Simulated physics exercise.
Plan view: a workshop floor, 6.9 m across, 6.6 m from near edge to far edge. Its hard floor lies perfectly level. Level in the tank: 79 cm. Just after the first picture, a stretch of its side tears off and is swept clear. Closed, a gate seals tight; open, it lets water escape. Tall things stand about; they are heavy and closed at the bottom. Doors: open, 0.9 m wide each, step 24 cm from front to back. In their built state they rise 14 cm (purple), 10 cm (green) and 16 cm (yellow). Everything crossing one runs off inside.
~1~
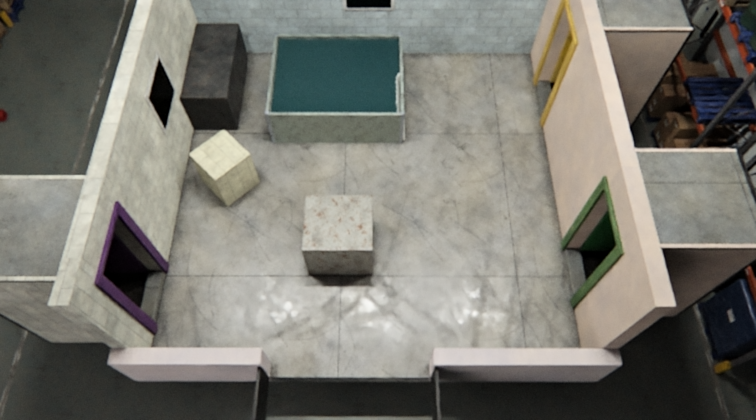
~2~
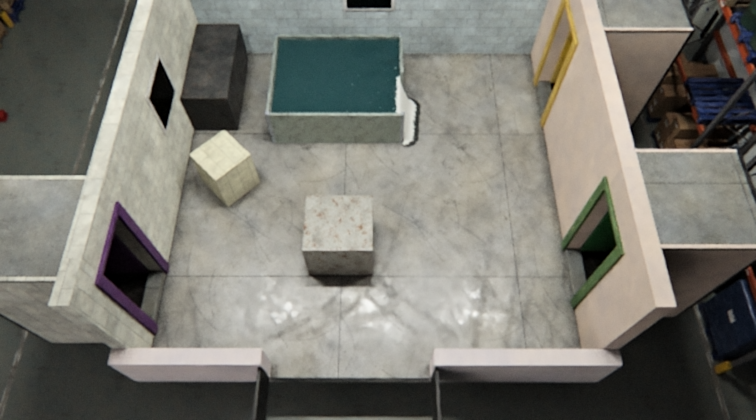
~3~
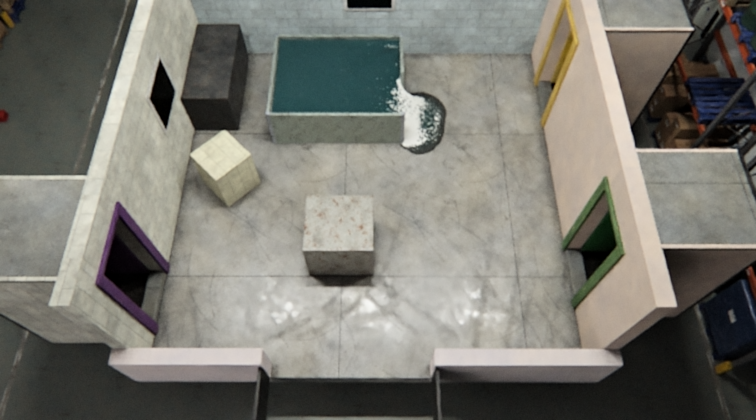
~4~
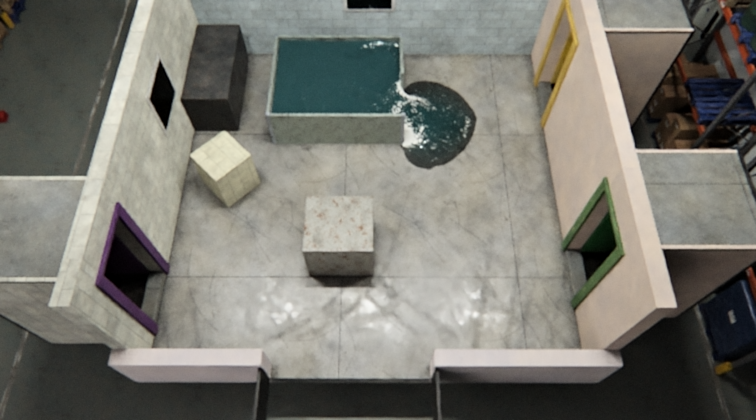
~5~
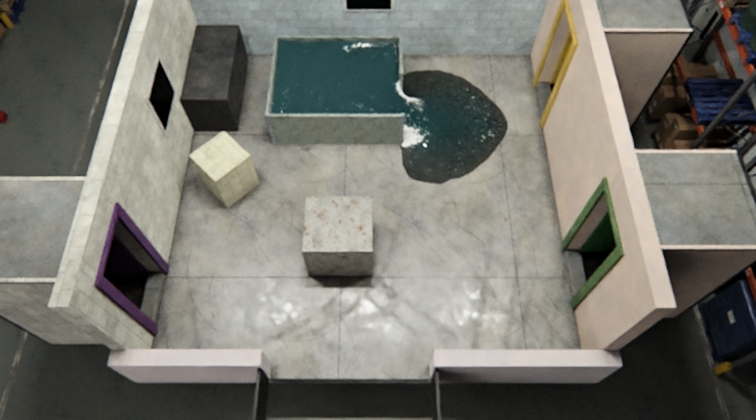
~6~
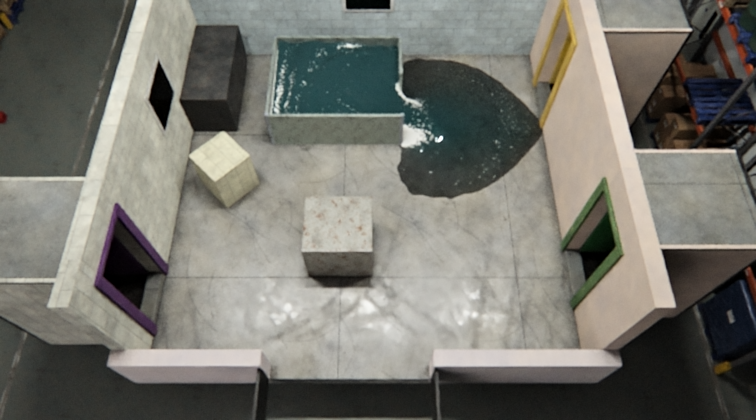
The clip shows a walled room with blocks, coloured doorways and a tank of dark teal water; the tank's right side breaks open, and water pours out, spreading rightward across the pale floor in a widening dark pool.
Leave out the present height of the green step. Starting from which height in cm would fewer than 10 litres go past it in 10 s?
From roughly 11.5 cm upwards.
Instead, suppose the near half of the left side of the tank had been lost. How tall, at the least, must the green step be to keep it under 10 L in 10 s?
Near 7.0 cm.
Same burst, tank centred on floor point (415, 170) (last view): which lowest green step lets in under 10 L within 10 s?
A minimum of about 20 cm.
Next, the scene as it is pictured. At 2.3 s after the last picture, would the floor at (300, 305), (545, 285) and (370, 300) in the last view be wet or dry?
Spot one bone dry, spot two awash, spot three bone dry.
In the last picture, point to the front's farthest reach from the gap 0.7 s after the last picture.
Somewhere near the pixel (558, 231).
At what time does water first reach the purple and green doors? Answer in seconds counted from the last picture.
Purple 5.0 s, green 1.0 s.
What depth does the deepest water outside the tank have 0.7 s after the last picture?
About 46 cm at most.
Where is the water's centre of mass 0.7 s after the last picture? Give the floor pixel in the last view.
Around (380, 112).
Then, 0.7 s after the last picture water covers 25 % of the floor, deepest (46 cm) near (404, 126); it has not reached the green door.
Then, 2.3 s after the last picture water covers 35 % of the floor, deepest (32 cm) near (558, 363); 12 cm at the green door, 6 litres in over its 10 cm step.
Then, 9.3 s after the last picture water covers 95 % of the floor, deepest (14 cm) near (573, 319); 11 cm at the green door, 20 litres in over its 10 cm step.
At the green door as built, the water peaked near 15 cm, 1.5 s after the last picture.
Run again over the same 10 s with other heights there, 24 litres in over 9.5 cm, 5 litres over 13 cm. The limit of 10 litres is kept from about 11.5 cm up.
